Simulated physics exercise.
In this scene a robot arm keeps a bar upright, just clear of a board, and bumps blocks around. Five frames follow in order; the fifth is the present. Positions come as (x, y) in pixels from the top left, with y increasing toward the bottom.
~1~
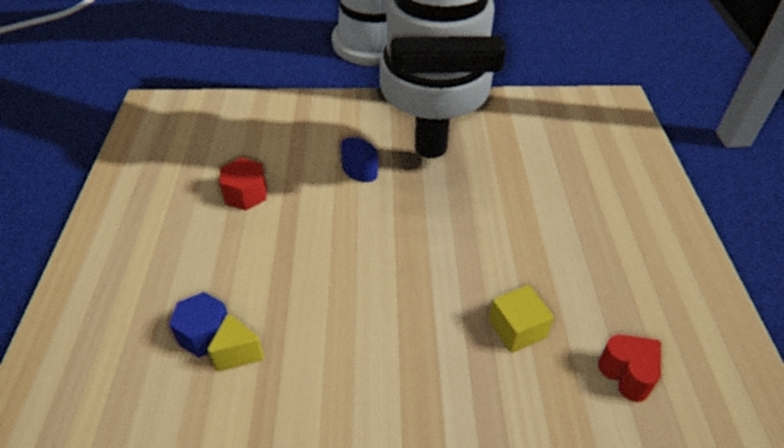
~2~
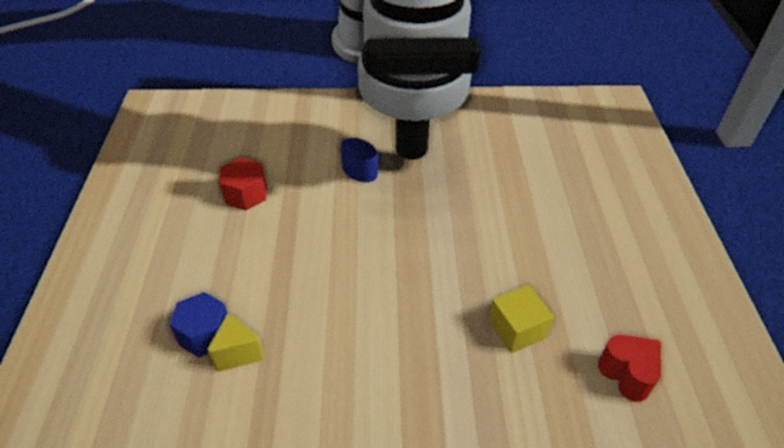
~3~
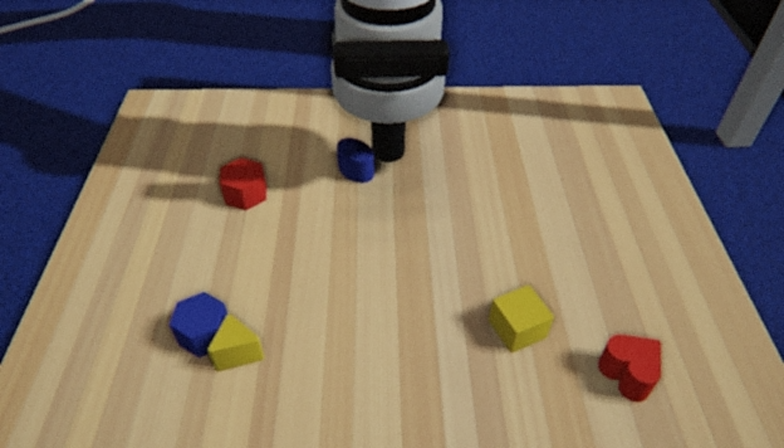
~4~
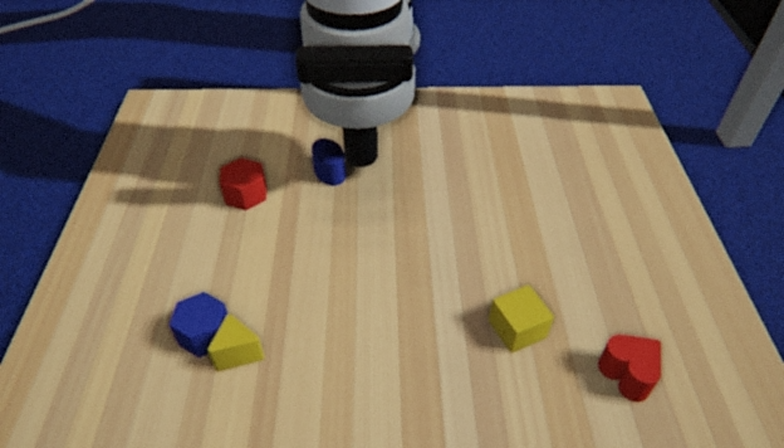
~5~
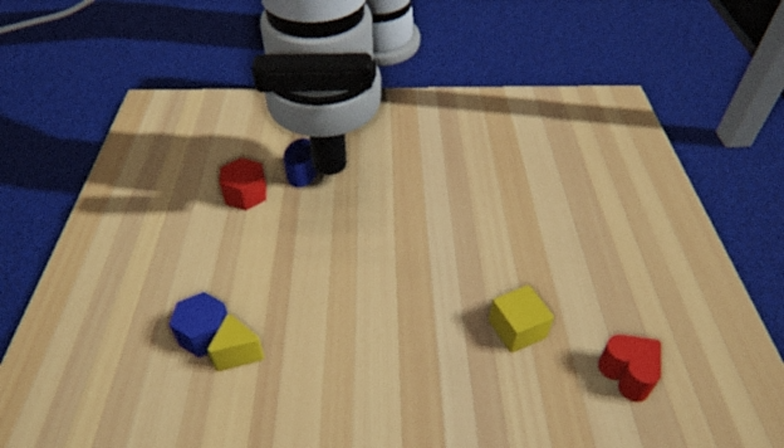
At first, a robot arm with a dark tip stands right of a blue elliptical block on a wooden board, among red, yellow and blue blocks. The arm moves left until its tip meets the blue block, then pushes it left, close to the red hexagon, while the other blocks stay still.
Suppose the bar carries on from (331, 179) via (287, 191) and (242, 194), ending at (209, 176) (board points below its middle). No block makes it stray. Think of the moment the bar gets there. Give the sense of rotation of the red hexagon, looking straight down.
Overhead view: Anti-clockwise.
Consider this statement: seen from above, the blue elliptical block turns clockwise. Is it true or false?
That statement is accurate.
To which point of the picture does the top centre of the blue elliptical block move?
Its top centre is at about (264, 151).
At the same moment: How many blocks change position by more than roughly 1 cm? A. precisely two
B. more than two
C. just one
I choose A.
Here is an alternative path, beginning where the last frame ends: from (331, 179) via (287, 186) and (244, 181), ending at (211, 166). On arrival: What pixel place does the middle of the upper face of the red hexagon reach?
The middle of its upper face should be somewhere near (200, 177).
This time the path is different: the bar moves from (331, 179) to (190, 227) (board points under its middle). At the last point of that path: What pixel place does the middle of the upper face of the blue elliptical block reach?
My best guess is (275, 152).
On the path given first. One third of the way, bar (285, 177); blue elliptical block (267, 151), turned 80° clockwise.
Two thirds of the way, bar (238, 180); red hexagon (197, 173); blue elliptical block (264, 151), turned 85° clockwise.
At the end, bar (205, 163); red hexagon (163, 169), turned 45° anticlockwise; blue elliptical block (264, 151), turned 85° clockwise.
